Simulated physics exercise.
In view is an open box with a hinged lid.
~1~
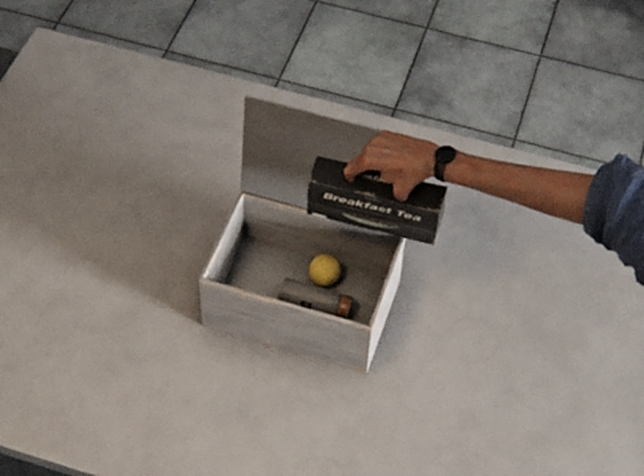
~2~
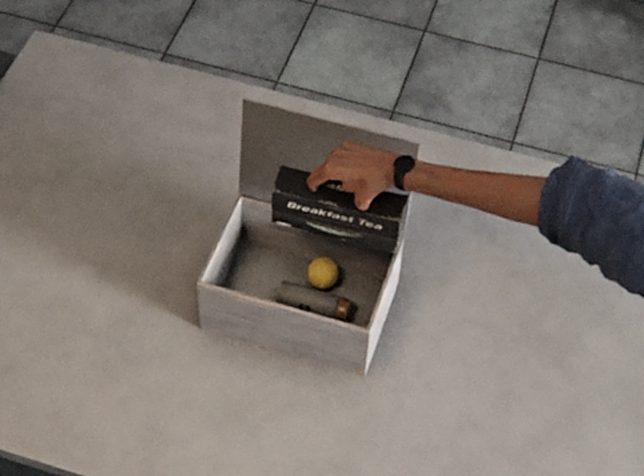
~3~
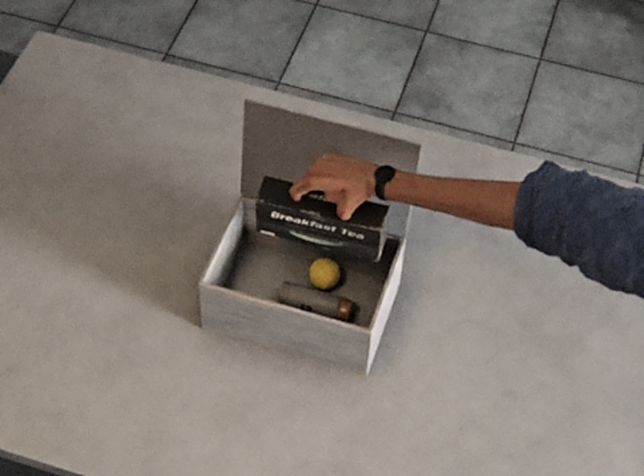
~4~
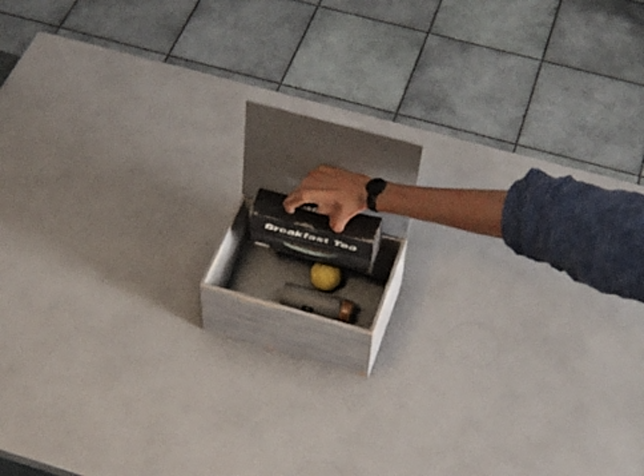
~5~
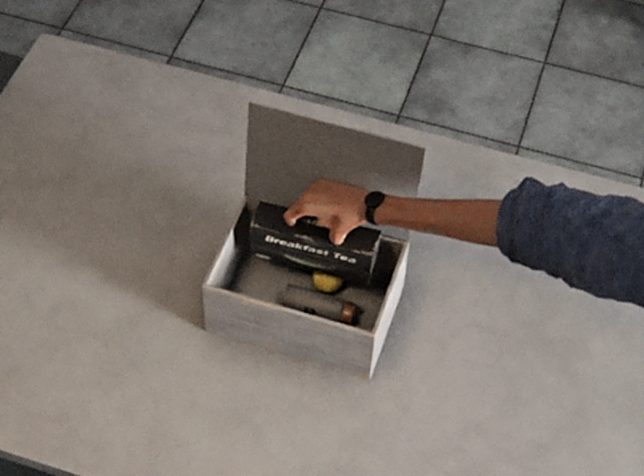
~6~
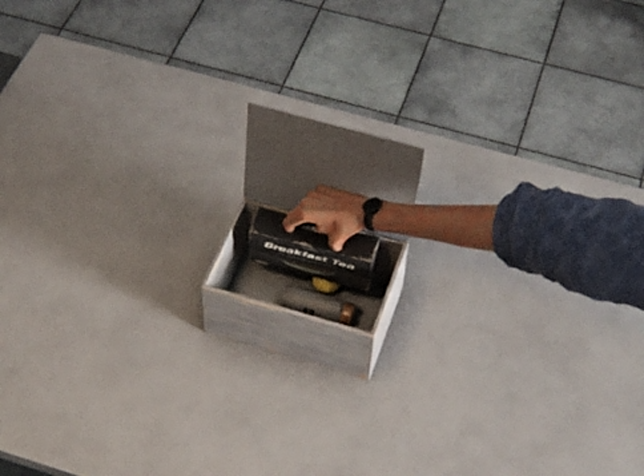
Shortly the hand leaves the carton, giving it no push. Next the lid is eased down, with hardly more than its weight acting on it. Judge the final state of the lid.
The lid is fully down.
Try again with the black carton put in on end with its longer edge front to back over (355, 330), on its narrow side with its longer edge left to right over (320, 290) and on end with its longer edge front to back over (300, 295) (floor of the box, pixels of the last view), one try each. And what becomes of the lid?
The lid is kept raised the first time, lowers completely the second time and is kept raised the third time.
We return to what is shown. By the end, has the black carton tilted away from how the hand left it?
As it turns out, the black carton changes its angle.
Then, 1.60 s after the last picture, lid 59° above the rim; black carton tipped 24° from how it was near (303, 251).
Then, 2.10 s after the last picture, lid shut; black carton on its side near (293, 282).
At rest, lid shut; tipped over in the box, black carton; the other 2 in place. Seen from the same camera at the end, black carton near (289, 300).
